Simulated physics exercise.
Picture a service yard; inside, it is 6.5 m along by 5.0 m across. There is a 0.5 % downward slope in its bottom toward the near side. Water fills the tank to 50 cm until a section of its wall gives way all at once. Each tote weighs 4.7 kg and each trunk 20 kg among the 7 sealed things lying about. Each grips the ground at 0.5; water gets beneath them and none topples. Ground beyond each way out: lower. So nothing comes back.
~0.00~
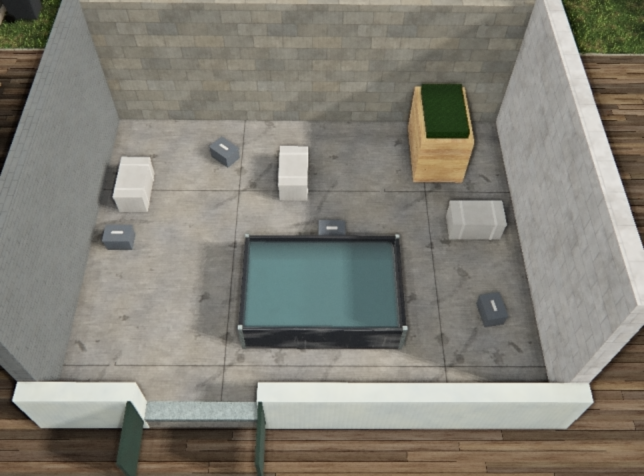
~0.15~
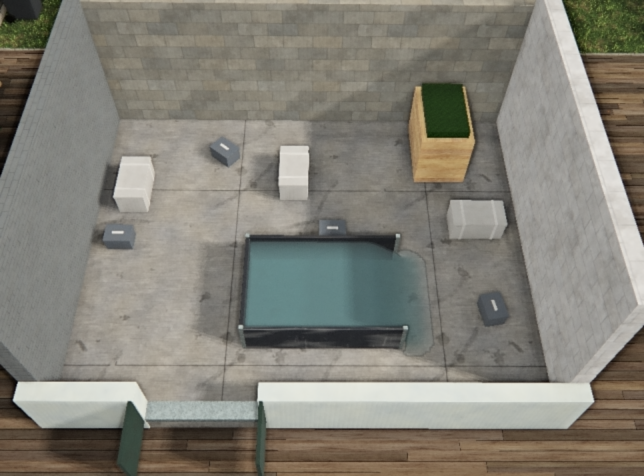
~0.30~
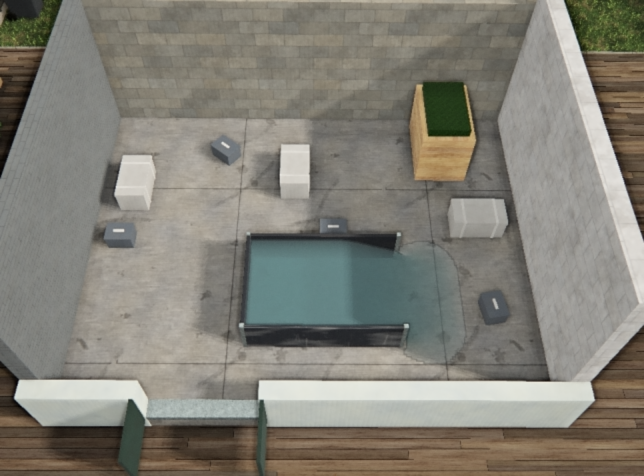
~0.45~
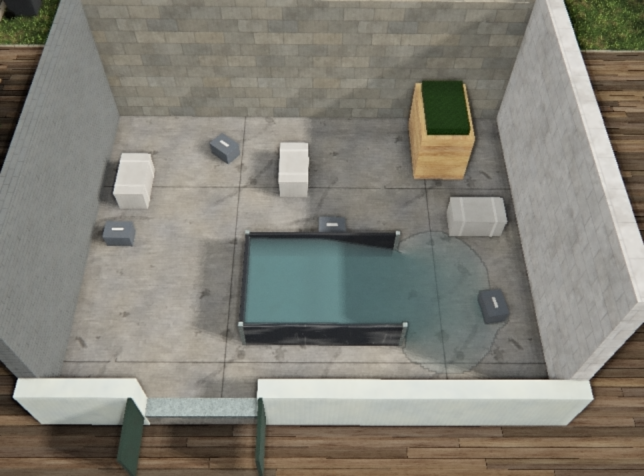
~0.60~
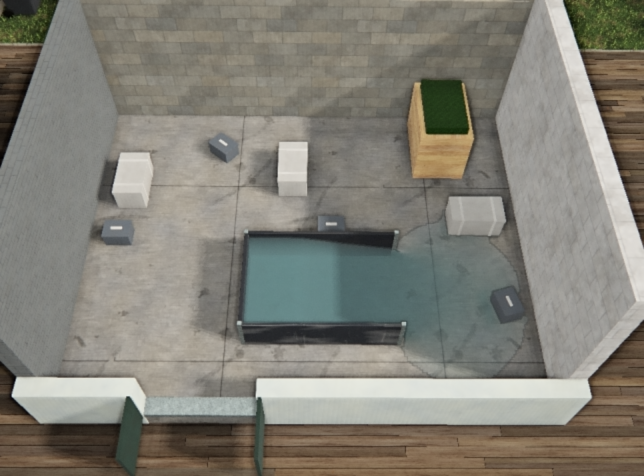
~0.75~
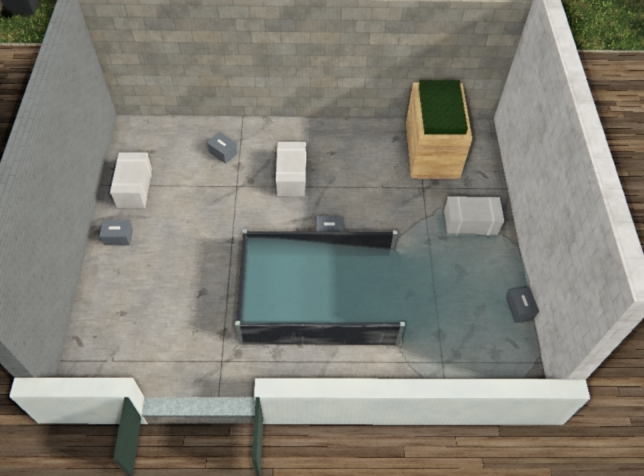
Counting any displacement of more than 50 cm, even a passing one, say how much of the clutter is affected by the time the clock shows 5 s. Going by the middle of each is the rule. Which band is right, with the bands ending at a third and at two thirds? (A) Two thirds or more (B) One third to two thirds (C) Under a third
Answer: C.
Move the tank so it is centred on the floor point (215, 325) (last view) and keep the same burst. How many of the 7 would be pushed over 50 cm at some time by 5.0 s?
In that case the number is 2.
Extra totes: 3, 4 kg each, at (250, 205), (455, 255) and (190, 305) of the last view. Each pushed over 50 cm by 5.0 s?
First falls shy, second exceeds it, third falls shy.
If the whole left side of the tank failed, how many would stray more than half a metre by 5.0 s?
Result: 3 of them.
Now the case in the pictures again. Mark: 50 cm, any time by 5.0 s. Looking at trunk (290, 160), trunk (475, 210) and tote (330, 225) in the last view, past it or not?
The first is inside the limit, the second beyond the limit, and the third inside the limit.
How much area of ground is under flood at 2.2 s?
About 11.0 m2.
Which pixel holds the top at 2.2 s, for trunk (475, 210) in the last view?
Estimated pixel: Around (474, 172).
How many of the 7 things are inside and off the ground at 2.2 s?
1.
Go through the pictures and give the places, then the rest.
The first picture shows a tote at (494, 306), on the bottom; a tote at (117, 233) rests on the ground; 3.1 m2 under water; 0 of 7 have shifted.
The second picture shows a tote at (494, 305) rests on the ground; a tote at (118, 232), on the bottom; water covers 3.8 m2; 0 of 7 have shifted.
The third picture shows a tote at (495, 304), on the bottom; a tote at (119, 231), on the bottom; 4.7 m2 under water; 0 of 7 have shifted.
The fourth picture shows a tote at (495, 303) rests on the ground; a tote at (118, 229), on the bottom; 5.6 m2 under water; 0 of 7 have shifted.
The fifth picture shows a tote at (509, 301) rests on the ground, 23 cm from its start; a tote at (116, 228), on the bottom; 6.7 m2 under water; 1 of 7 have shifted.
The sixth picture shows a tote at (525, 301) rests on the ground, 47 cm from its start; a tote at (115, 228) rests on the ground; water covers 7.7 m2; 1 of 7 have shifted.
After 1.1 s 1 of 7 are over 50 cm from their spots; 1 afloat.
After 2.2 s 2 of 7 are over 50 cm from their spots; 1 afloat.
After 3.5 s 1 of 7 are over 50 cm from their spots; 2 afloat.
After 5.0 s 2 of 7 are over 50 cm from their spots, and 2 have been at some point; 2 afloat.
